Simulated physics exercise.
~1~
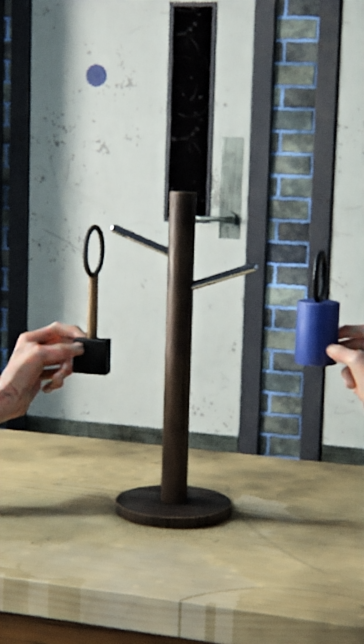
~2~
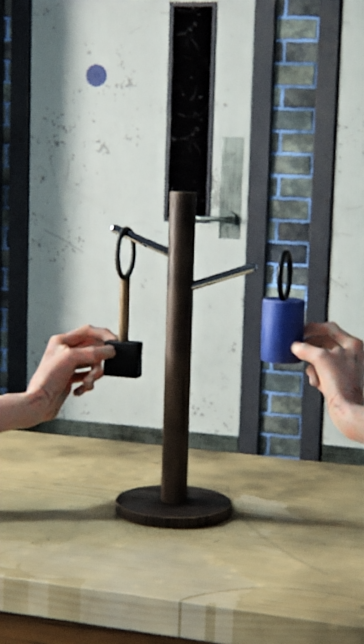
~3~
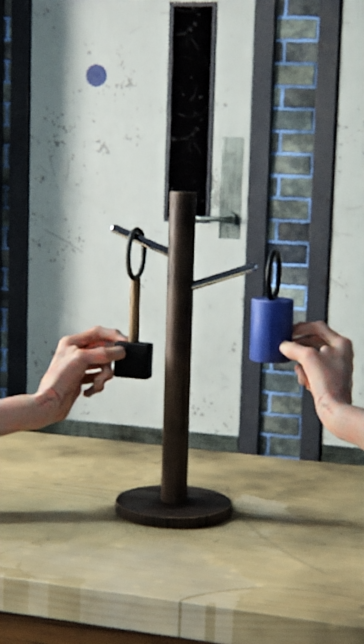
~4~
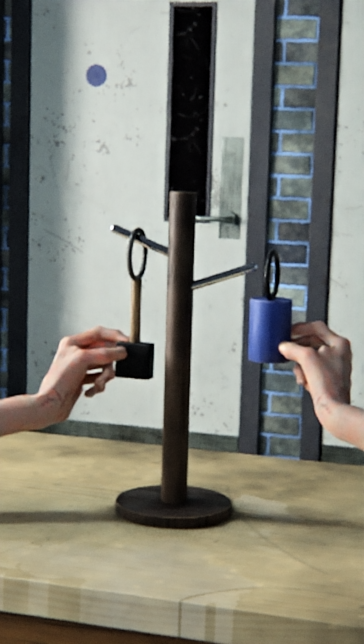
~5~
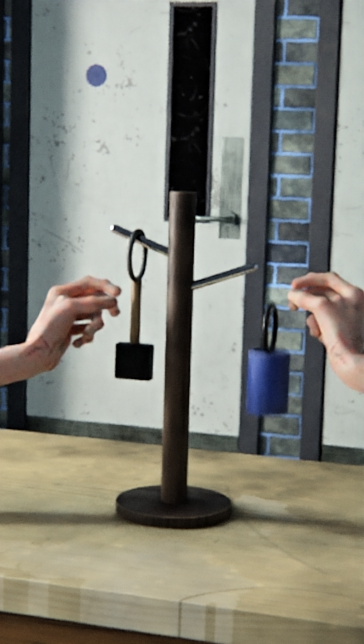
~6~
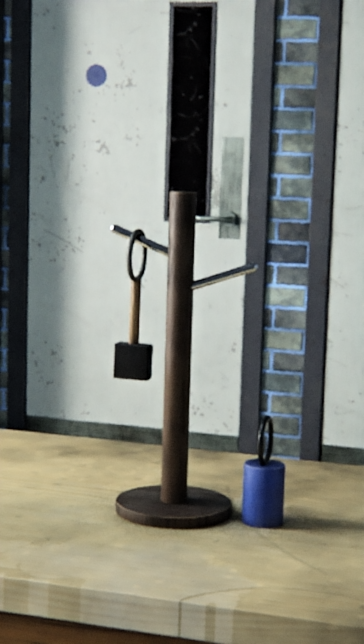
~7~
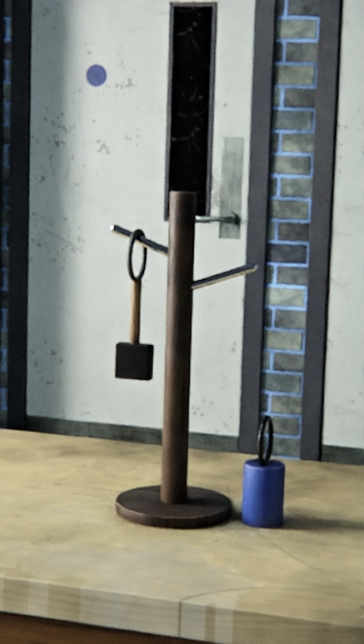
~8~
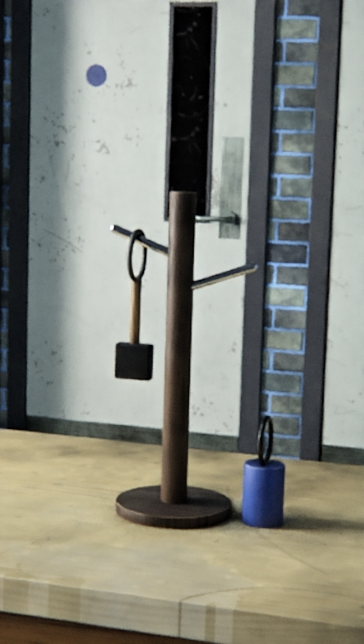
The clip shows two hands bringing a black brush and a blue lantern toward opposite arms of a peg stand on a table, then letting go. The black brush stays hanging on the left arm, while the blue lantern drops and ends upright on the table.
